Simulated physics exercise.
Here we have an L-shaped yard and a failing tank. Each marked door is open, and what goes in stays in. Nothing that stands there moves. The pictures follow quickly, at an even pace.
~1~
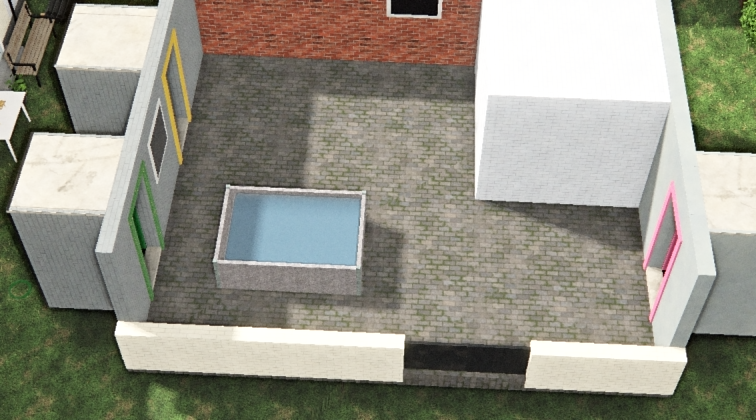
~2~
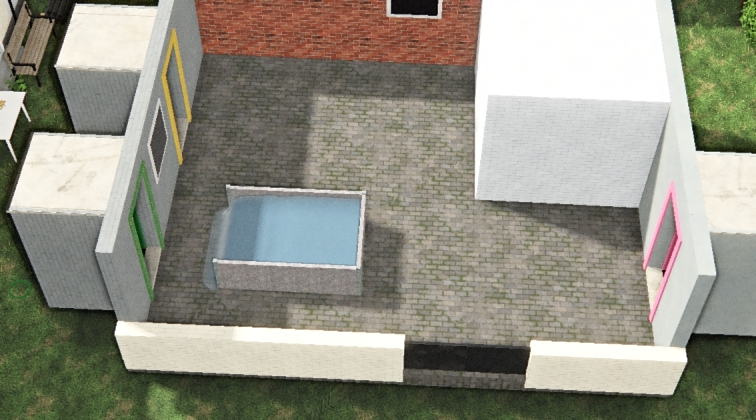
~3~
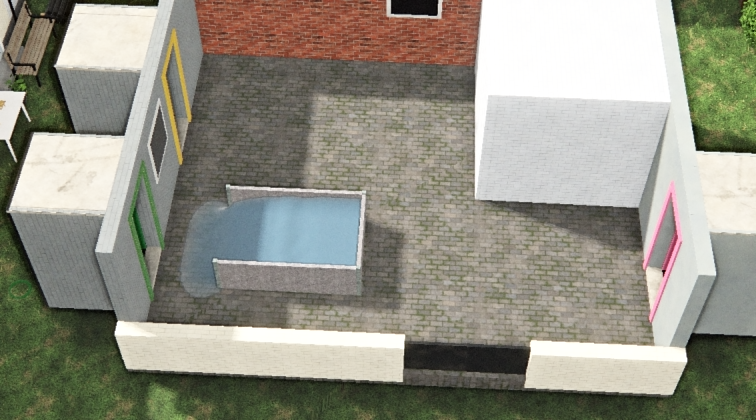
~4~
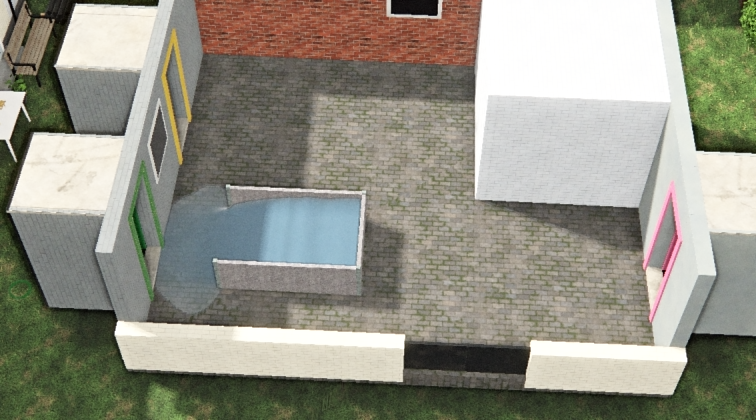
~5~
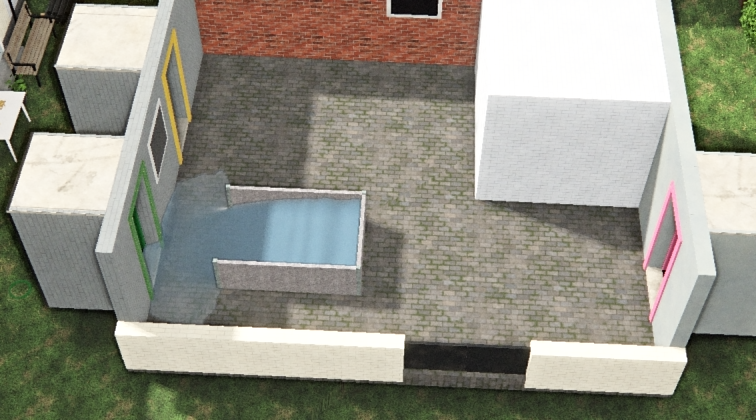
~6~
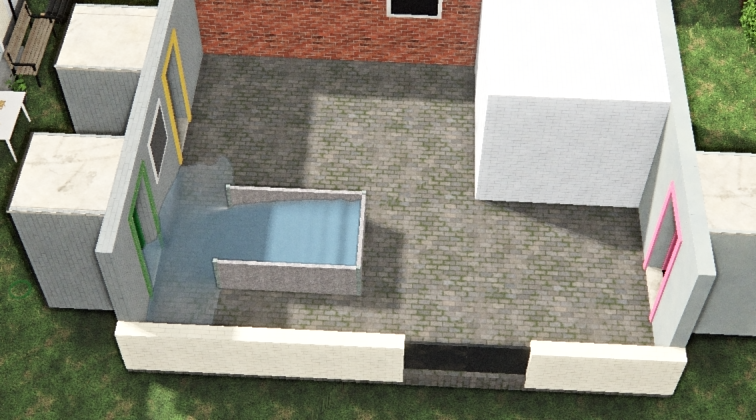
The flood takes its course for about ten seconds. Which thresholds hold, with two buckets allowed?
In the end: The yellow door holds within the limit; the green door floods; the pink door holds within the limit.
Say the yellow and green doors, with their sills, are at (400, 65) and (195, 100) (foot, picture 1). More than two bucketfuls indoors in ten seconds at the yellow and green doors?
My reading: Yellow door lets less in, green door stays under.
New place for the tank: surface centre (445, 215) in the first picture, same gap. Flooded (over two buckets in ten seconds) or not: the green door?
Then: Green door goes over.
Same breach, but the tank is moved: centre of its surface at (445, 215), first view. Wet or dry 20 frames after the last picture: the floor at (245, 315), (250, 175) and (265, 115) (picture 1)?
As listed: Awash, under water, awash.
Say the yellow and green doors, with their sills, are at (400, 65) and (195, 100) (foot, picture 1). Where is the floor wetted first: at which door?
That is the green-painted one.
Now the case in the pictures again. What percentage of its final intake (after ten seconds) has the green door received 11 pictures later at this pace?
Near 70 in a hundred.
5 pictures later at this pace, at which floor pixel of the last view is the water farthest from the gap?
Close to (192, 110).
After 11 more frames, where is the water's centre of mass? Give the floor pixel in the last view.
Roughly at (237, 235).
A moment on, water covers 10 % of the floor; the yellow door wet at the sill, nothing in, the green door far over two buckets in, the pink door not reached.
Next, water covers 25 % of the floor; the yellow door wet at the sill, nothing in, the green door far over two buckets in, the pink door not reached.
Then, water covers 45 % of the floor; the yellow door wet at the sill, nothing in, the green door far over two buckets in, the pink door not reached.
Later, water covers 70 % of the floor; the yellow door wet at the sill, nothing in, the green door far over two buckets in, the pink door wet at the sill, nothing in.
In the end, water covers 90 % of the floor; the yellow door wet at the sill, nothing in, the green door far over two buckets in, the pink door wet at the sill, nothing in.
